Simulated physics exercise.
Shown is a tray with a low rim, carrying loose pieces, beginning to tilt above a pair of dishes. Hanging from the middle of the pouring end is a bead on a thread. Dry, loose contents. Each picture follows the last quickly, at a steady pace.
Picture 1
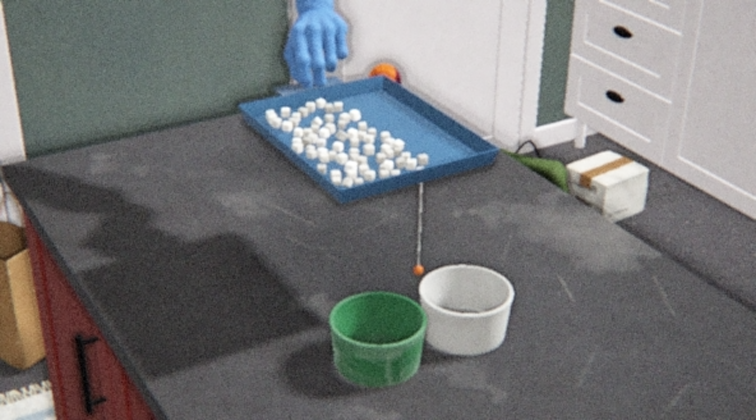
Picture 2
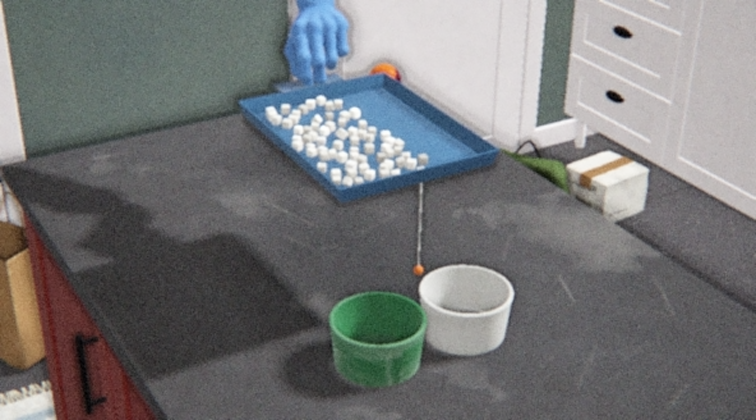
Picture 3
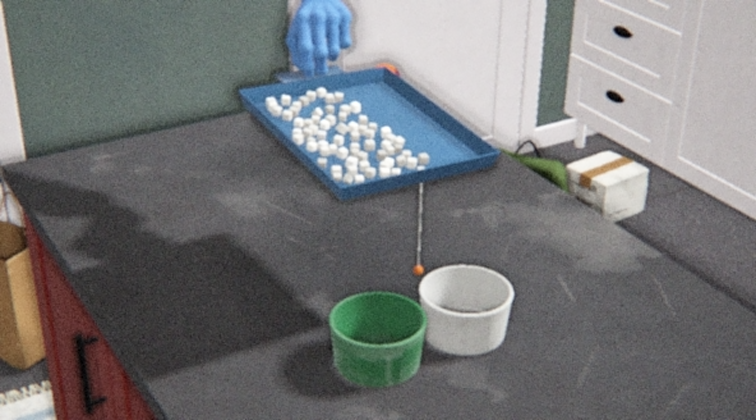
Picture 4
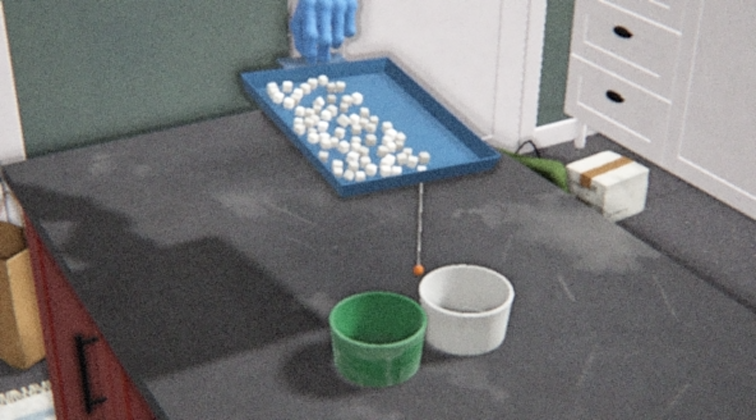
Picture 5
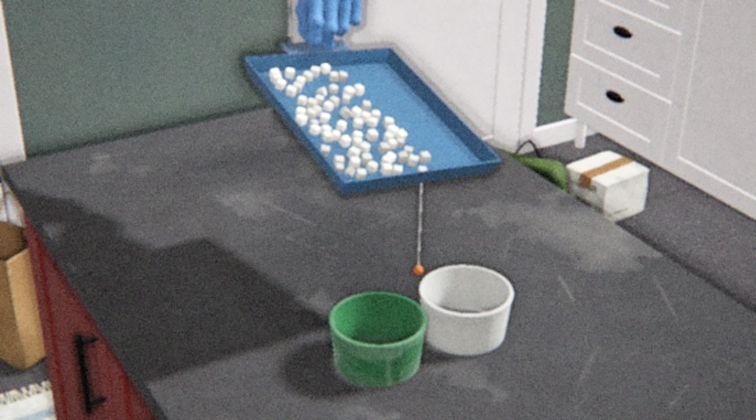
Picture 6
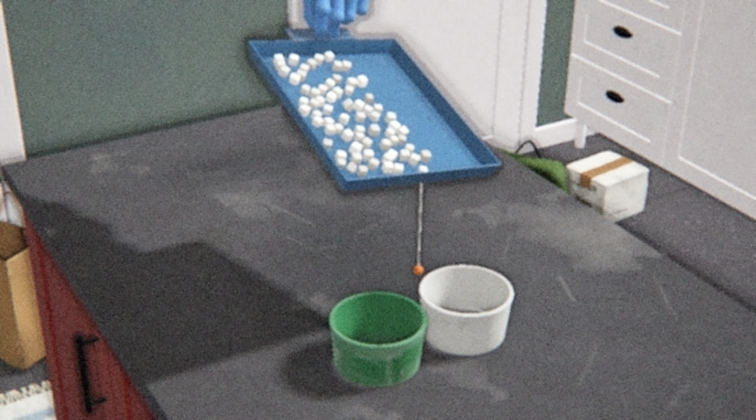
A blue-gloved hand raises the far end of a blue tray of white cubes.
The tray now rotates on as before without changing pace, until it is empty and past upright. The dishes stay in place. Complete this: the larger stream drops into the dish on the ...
... right.
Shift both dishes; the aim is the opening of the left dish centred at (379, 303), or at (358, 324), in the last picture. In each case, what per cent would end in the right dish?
70 and 30 in a hundred.
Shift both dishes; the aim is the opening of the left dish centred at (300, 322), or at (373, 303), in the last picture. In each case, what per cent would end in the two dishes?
You'd see roughly 0 per cent first and roughly 70 per cent second.
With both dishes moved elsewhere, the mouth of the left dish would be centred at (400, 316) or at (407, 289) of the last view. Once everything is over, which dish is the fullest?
Answer, in order: The one to the right and the one to the right.
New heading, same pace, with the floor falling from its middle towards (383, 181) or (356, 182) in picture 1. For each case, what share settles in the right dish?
0 %, give or take, and then 0 %.
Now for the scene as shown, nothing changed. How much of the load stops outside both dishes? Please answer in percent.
Roughly 60 percent of the load.
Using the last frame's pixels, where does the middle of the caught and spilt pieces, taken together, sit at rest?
Once nothing moves, the middle sits near (478, 315).
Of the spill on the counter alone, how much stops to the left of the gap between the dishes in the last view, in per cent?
Close to 10 %.
Just after the last frame, tray tipped steeply; almost all on the tray; just a few in the air.
A moment on, tray tipped past a quarter turn; the larger part on the tray; about a tenth in the right dish; about a tenth outside both.
Further on, tray tipped past a quarter turn; roughly a third in the right dish; roughly two thirds outside both.
When it is over, tray tipped past a quarter turn; not one in the left dish; roughly a third in the right dish; roughly two thirds outside both.
